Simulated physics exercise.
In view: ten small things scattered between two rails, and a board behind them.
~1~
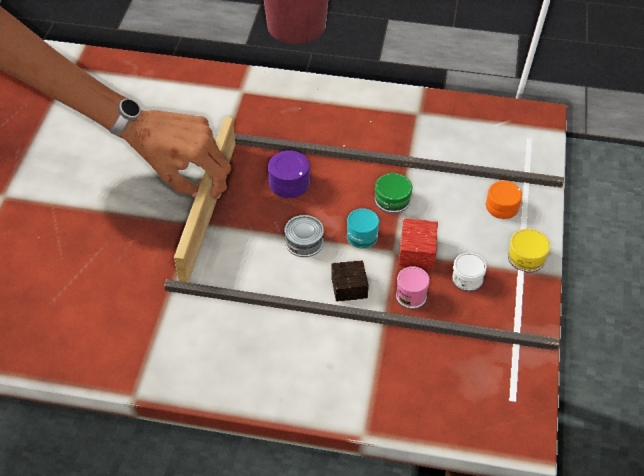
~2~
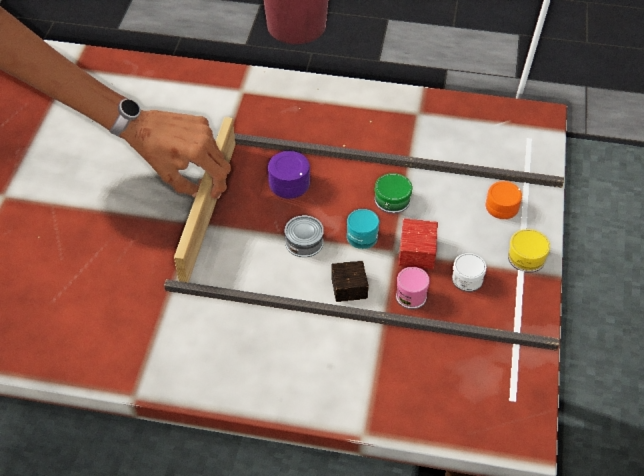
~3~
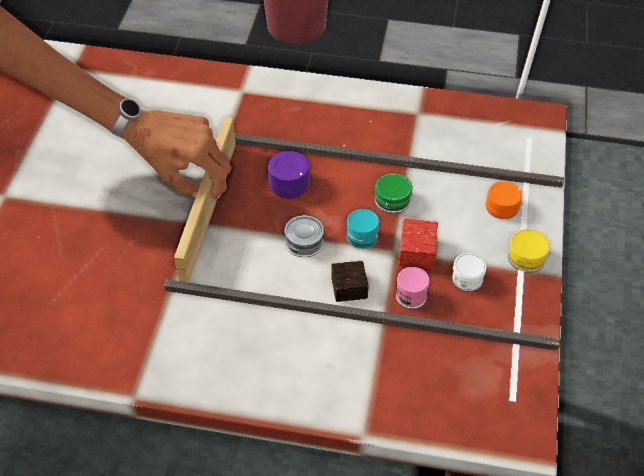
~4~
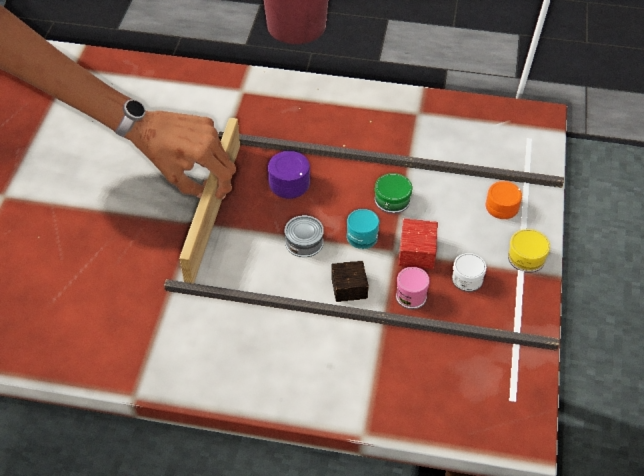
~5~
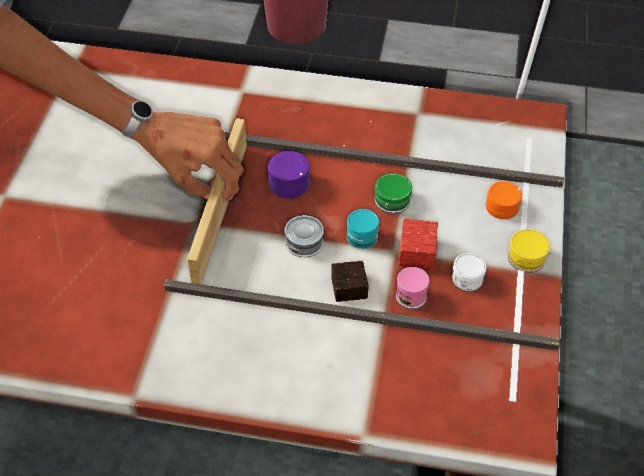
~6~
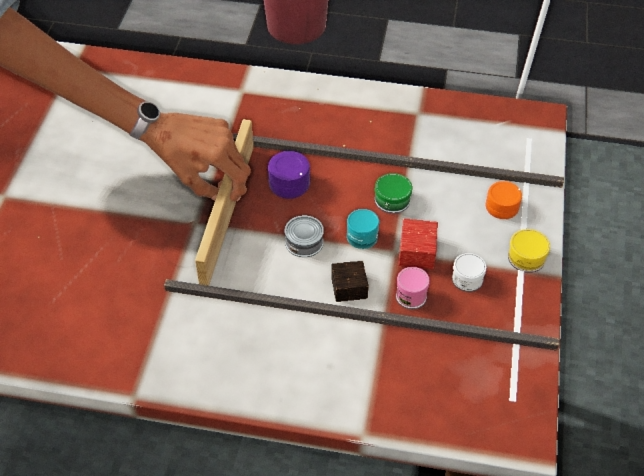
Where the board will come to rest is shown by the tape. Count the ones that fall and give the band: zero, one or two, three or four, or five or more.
Most likely no fewer than five will tumble off the end.
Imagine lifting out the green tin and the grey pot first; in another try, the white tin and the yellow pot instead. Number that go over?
Counts - first: 4, second: 4.
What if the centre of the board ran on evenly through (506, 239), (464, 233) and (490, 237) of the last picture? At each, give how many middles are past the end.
3, 0 and 2.
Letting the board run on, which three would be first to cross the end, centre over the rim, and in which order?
Yellow pot, orange lid, green tin.
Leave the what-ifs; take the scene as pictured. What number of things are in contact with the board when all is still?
It adds up to 4.
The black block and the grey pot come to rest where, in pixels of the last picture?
The black block settles near (536, 313); as for the grey pot, near (541, 272).
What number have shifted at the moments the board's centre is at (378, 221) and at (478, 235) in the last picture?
Counts: 7 / 10.
Soon after, none off yet; yellow pot at rest near (528, 251); orange lid at rest near (504, 200); white tin at rest near (469, 273).
By the end, the number that fall off is five or more; fallen, green tin, red block, pink pot, white tin, orange lid and yellow pot.
